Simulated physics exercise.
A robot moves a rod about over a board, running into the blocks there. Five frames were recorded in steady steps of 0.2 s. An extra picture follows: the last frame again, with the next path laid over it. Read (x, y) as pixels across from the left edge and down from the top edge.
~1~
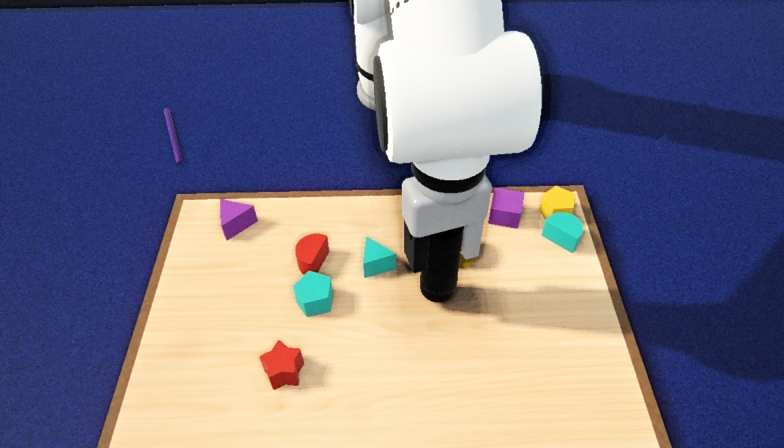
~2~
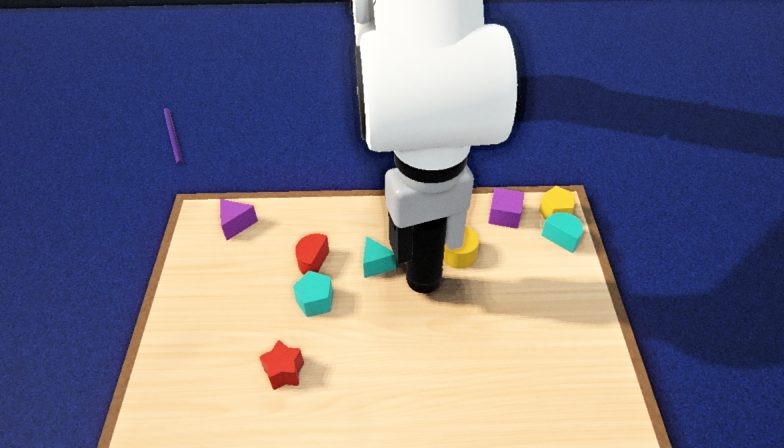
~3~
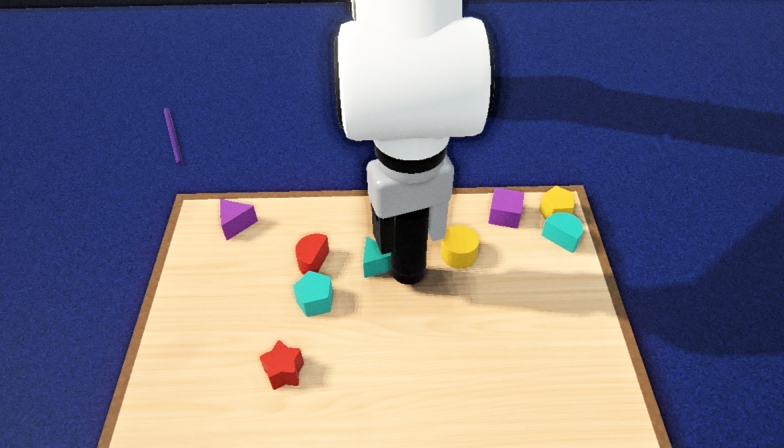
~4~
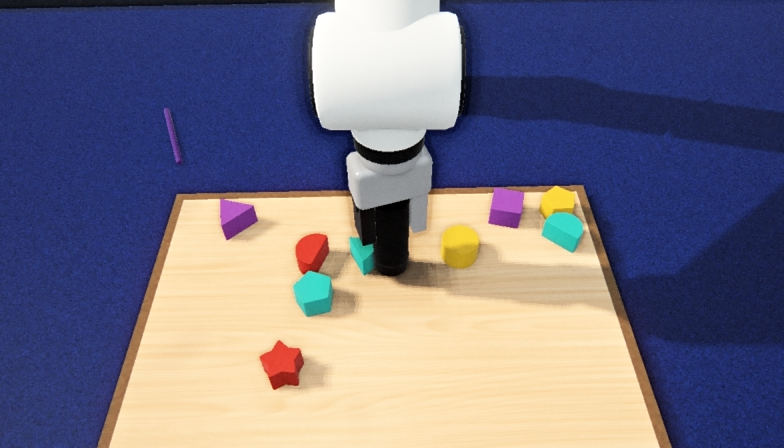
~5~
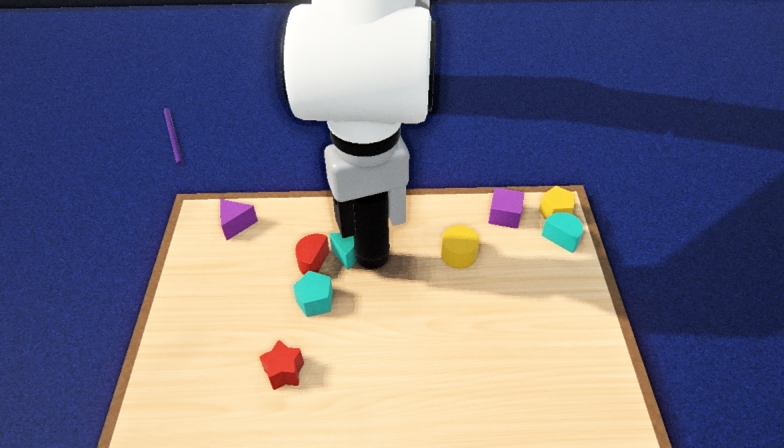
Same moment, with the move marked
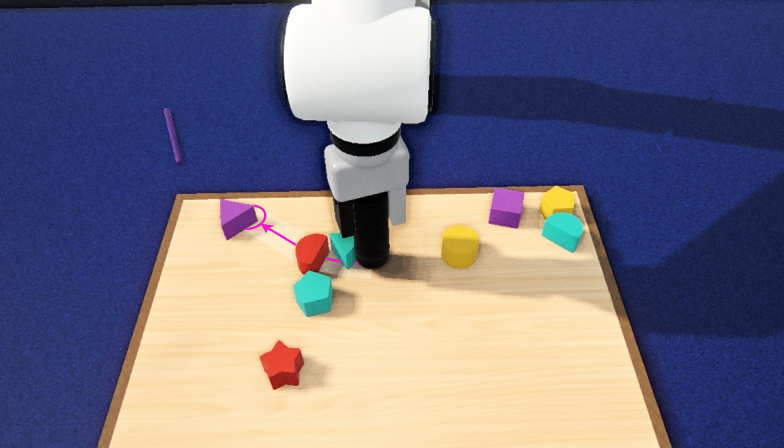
A white robot arm with a black rod reaches over a pale wooden board on a blue surface, seen from above by a still camera. Purple, red and turquoise blocks sit on the left, with yellow, purple and turquoise ones on the right. The arm moves steadily left, uncovering a yellow block, then meets the turquoise triangular block and nudges it left toward the red one.
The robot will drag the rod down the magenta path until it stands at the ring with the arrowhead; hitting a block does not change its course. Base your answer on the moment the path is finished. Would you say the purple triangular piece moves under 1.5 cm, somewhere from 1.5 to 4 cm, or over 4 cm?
The 1.5 to 4 cm band.
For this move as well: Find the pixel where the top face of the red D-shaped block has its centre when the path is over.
Top centre: (264, 241).
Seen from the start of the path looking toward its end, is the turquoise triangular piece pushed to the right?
In short: Yes.
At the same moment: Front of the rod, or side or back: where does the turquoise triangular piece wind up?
Answer: Slipped away.
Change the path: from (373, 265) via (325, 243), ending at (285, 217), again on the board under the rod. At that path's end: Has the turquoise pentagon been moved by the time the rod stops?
No, that is not how it ends up.
Drawn move, from (373, 265) over (324, 258) and (284, 238) to (250, 217).
On the path given first. One third of the way, rod at (322, 249); red D-shaped block at (291, 243), turned 45° anticlockwise; turquoise triangular piece at (308, 224), turned 15° clockwise.
Two thirds of the way, rod at (282, 229); red D-shaped block at (264, 241), turned 70° anticlockwise; turquoise triangular piece at (281, 202), turned 60° clockwise.
At the end, rod at (247, 209); purple triangular piece at (217, 206), turned 55° anticlockwise; red D-shaped block at (264, 241), turned 75° anticlockwise; turquoise pentagon still; turquoise triangular piece at (275, 192), turned 90° clockwise.
